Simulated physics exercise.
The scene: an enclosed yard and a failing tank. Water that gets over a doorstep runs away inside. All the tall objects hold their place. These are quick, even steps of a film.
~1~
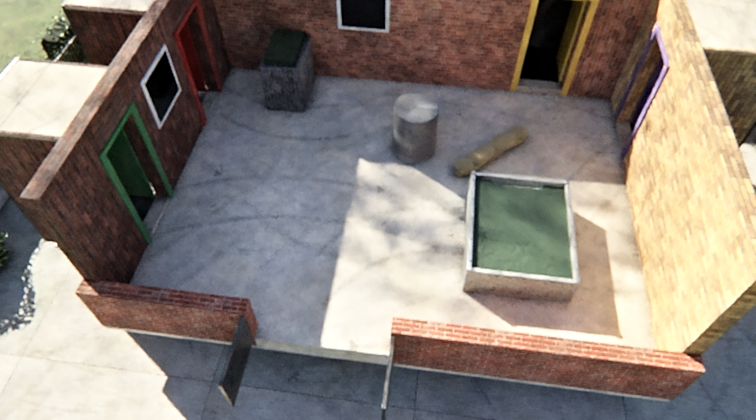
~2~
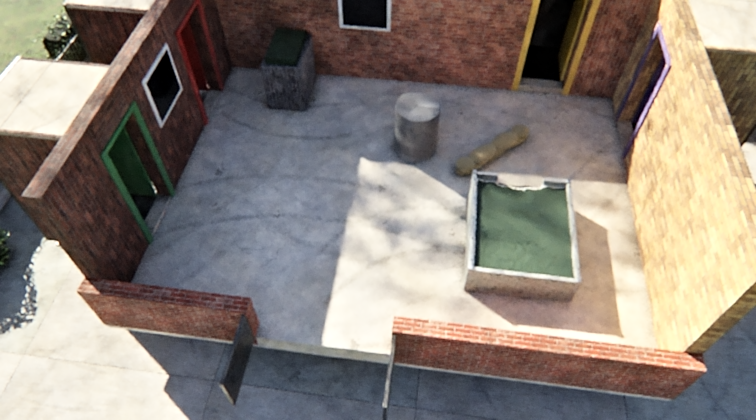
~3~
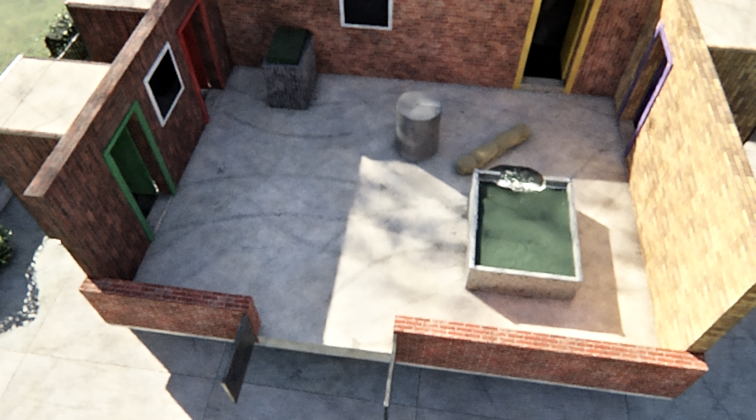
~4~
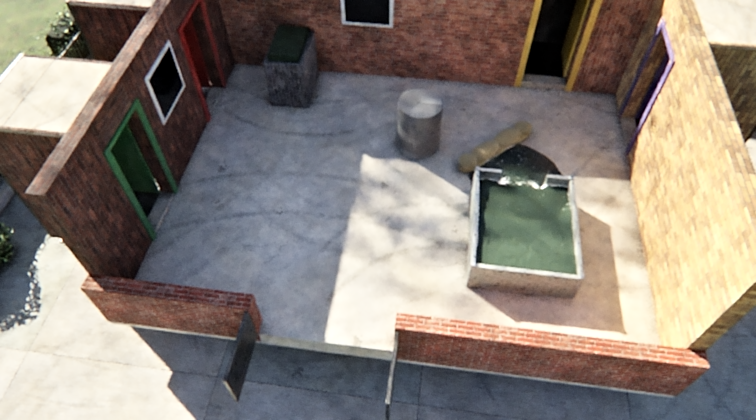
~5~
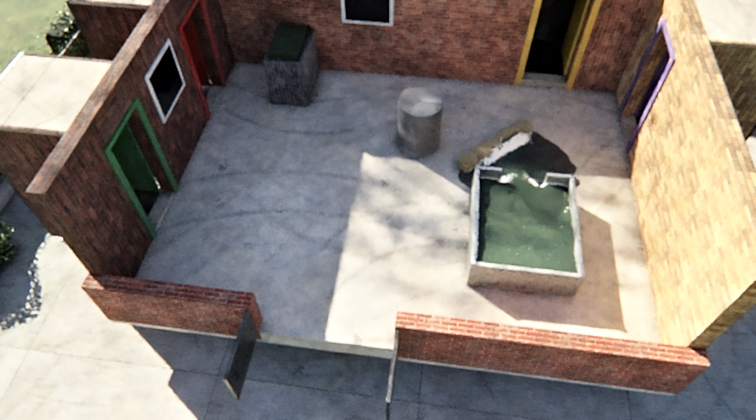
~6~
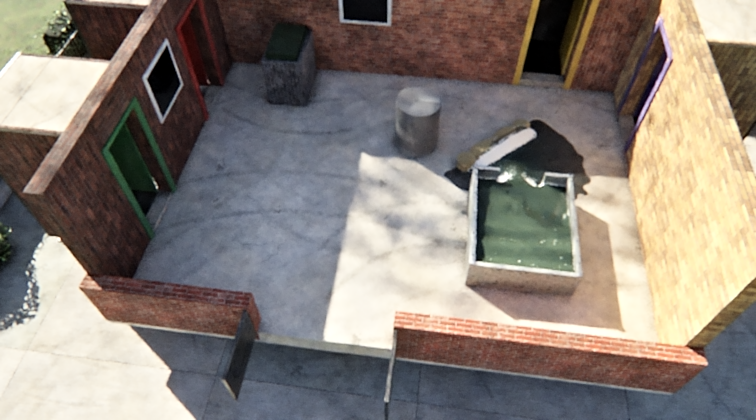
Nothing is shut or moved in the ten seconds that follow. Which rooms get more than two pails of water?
In the end: The red door stays under that; the yellow door stays under that; the green door stays under that; the blue door takes more than that.
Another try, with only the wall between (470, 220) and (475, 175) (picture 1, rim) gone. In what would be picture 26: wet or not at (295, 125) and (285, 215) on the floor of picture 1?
As listed: Covered, wet.
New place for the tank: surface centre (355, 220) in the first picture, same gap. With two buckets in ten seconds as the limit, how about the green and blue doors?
Then: Green door takes less, blue door keeps below it.
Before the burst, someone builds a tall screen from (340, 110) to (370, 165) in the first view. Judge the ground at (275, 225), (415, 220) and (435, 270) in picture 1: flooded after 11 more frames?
In that order: No water, awash, dry.
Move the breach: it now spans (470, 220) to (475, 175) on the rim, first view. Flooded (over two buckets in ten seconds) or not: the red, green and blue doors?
The red one takes more, the green one takes more, the blue one stays under.
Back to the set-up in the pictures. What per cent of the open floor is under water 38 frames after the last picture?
I make it 40 per cent.
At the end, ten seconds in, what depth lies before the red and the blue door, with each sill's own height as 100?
In turn 60 and 80 per cent.
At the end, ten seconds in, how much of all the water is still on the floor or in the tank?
Near 90 in a hundred.
A moment on, water covers 10 % of the floor; the red door not reached, the yellow door wet at the sill, nothing in, the green door not reached, the blue door not reached.
Next, water covers 15 % of the floor; the red door not reached, the yellow door wet at the sill, nothing in, the green door not reached, the blue door under two buckets in.
Then, water covers 20 % of the floor; the red door not reached, the yellow door under two buckets in, the green door not reached, the blue door over two buckets in.
Later, water covers 40 % of the floor; the red door not reached, the yellow door under two buckets in, the green door not reached, the blue door far over two buckets in.
In the end, water covers 60 % of the floor; the red door wet at the sill, nothing in, the yellow door under two buckets in, the green door wet at the sill, nothing in, the blue door far over two buckets in.
